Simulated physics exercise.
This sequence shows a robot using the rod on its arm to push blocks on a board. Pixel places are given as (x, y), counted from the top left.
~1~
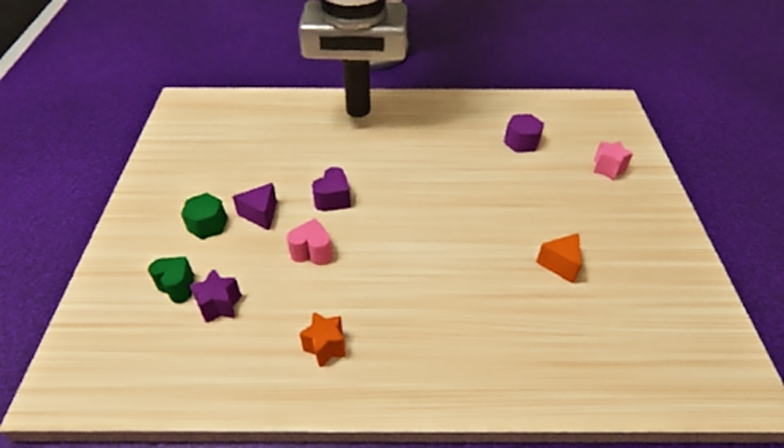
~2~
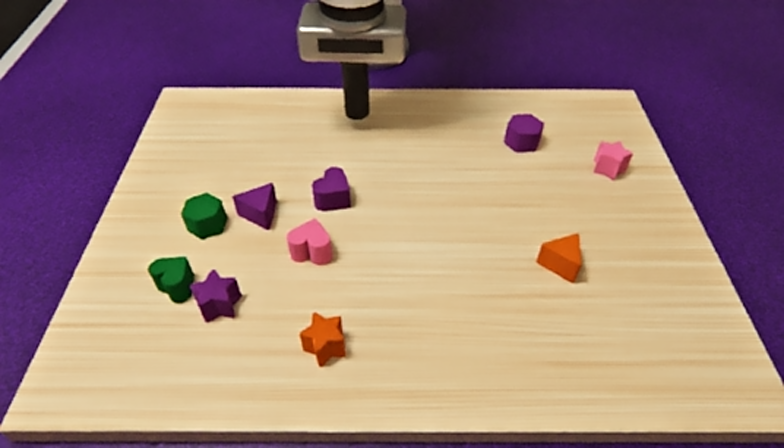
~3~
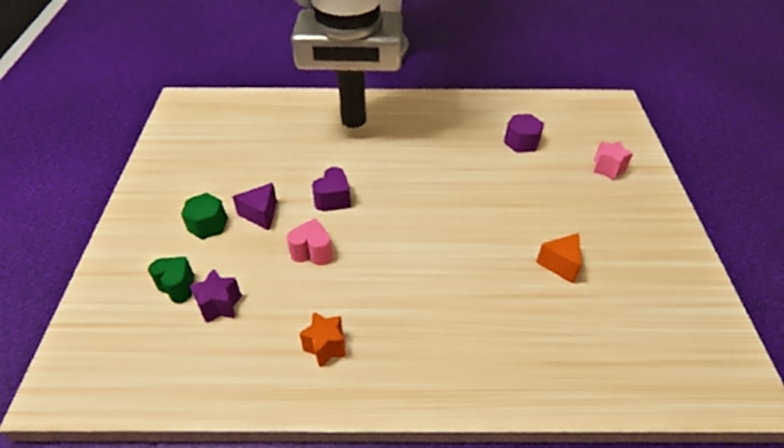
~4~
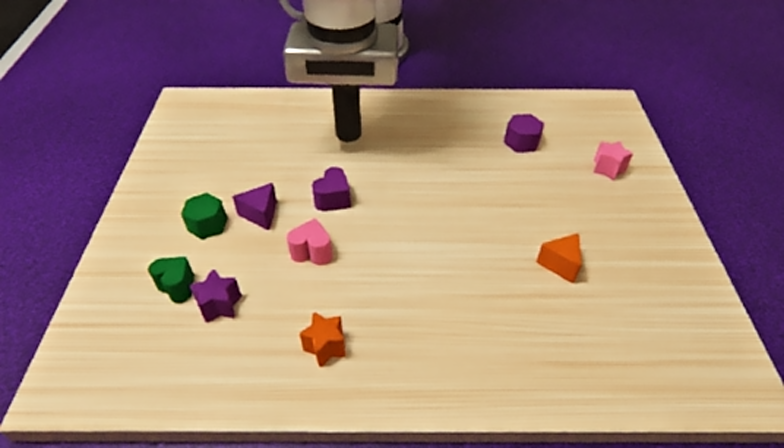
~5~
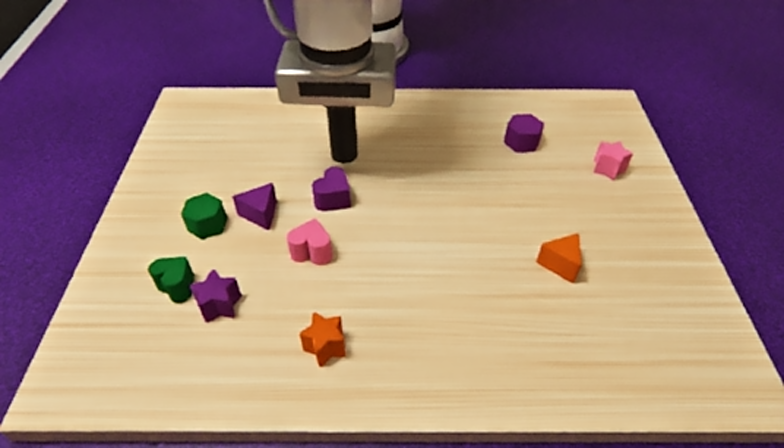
On a wooden board, a robot arm's rod moves slightly toward a purple heart among still blocks.
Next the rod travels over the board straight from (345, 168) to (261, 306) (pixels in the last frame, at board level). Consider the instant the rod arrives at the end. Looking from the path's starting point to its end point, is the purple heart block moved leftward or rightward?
Toward the left.
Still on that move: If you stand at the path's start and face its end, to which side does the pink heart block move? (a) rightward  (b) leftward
b: Leftward.
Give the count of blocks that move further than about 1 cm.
The way I see it, the answer is two.
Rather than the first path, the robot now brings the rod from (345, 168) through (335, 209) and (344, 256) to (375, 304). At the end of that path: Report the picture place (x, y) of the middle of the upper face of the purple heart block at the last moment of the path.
The middle of its upper face will lie at (312, 256).
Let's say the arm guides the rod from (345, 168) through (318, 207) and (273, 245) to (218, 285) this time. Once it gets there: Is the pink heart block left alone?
I'd say no.
What follows on the original path. One third of the way, rod at (318, 195); pink heart block at (308, 245), turned 25° clockwise; purple heart block at (323, 214), turned 35° anticlockwise.
Two thirds of the way, rod at (290, 240); pink heart block at (306, 264), turned 55° clockwise; purple heart block at (325, 238).
At the end, rod at (258, 294); purple star still; pink heart block at (305, 278); purple heart block at (325, 238), turned 125° anticlockwise.
